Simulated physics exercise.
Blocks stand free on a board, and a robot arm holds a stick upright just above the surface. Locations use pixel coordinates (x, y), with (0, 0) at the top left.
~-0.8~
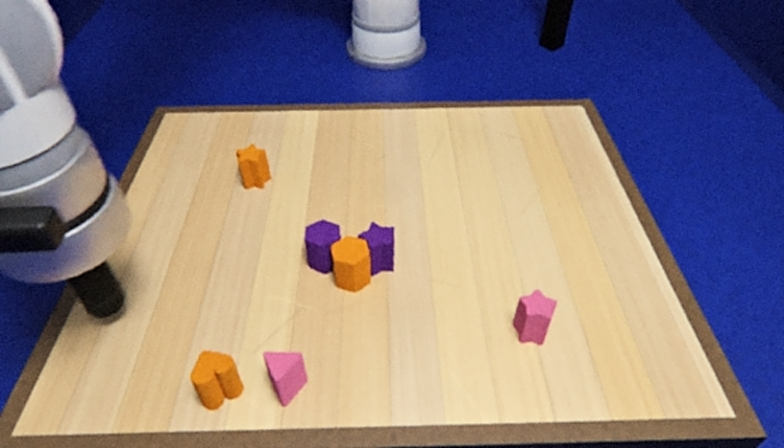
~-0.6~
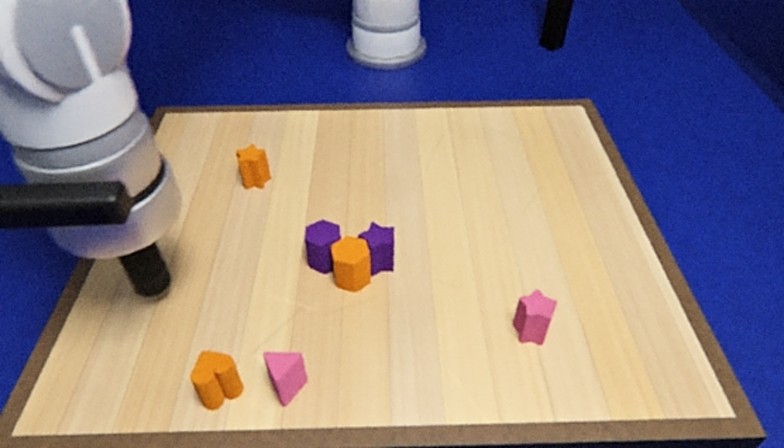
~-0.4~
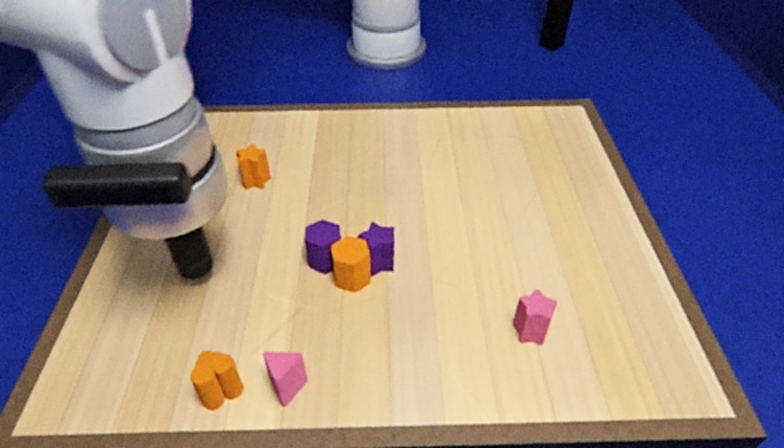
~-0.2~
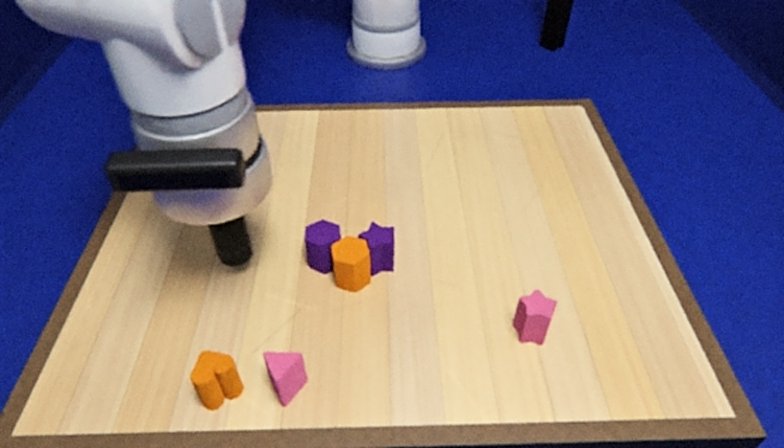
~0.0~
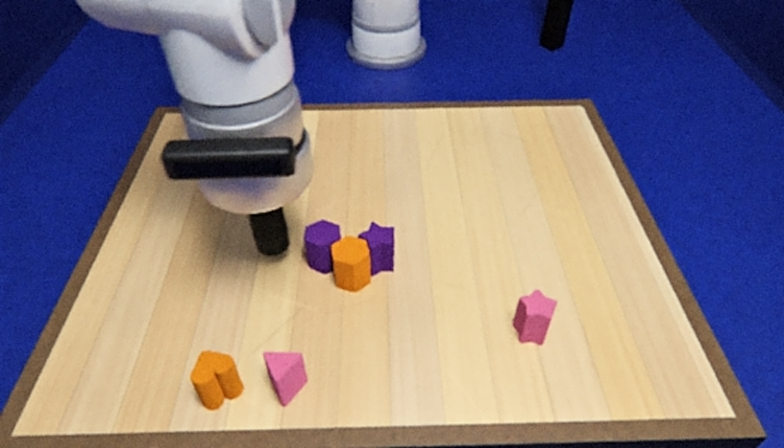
A robot arm moves a black stick rightward across the board toward a purple hexagon block.
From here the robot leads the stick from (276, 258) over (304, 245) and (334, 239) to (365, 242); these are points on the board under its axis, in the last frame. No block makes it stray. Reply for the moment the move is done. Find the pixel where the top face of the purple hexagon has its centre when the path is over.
(349, 236)
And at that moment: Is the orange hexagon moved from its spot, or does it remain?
That one moves away.
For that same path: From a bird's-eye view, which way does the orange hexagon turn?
Anticlockwise.
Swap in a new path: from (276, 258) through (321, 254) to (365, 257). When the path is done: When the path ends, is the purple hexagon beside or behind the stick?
My answer is no.
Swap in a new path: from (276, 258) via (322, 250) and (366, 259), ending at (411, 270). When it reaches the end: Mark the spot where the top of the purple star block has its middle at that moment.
It will end up at (443, 249).
What follows on the original path. Halfway along, stick at (318, 228); purple hexagon at (334, 232), turned 35° clockwise; orange hexagon at (354, 254).
At the end, stick at (364, 229); purple hexagon at (349, 236), turned 100° clockwise; orange hexagon at (356, 263), turned 20° anticlockwise; purple star block at (382, 238), turned 35° anticlockwise.
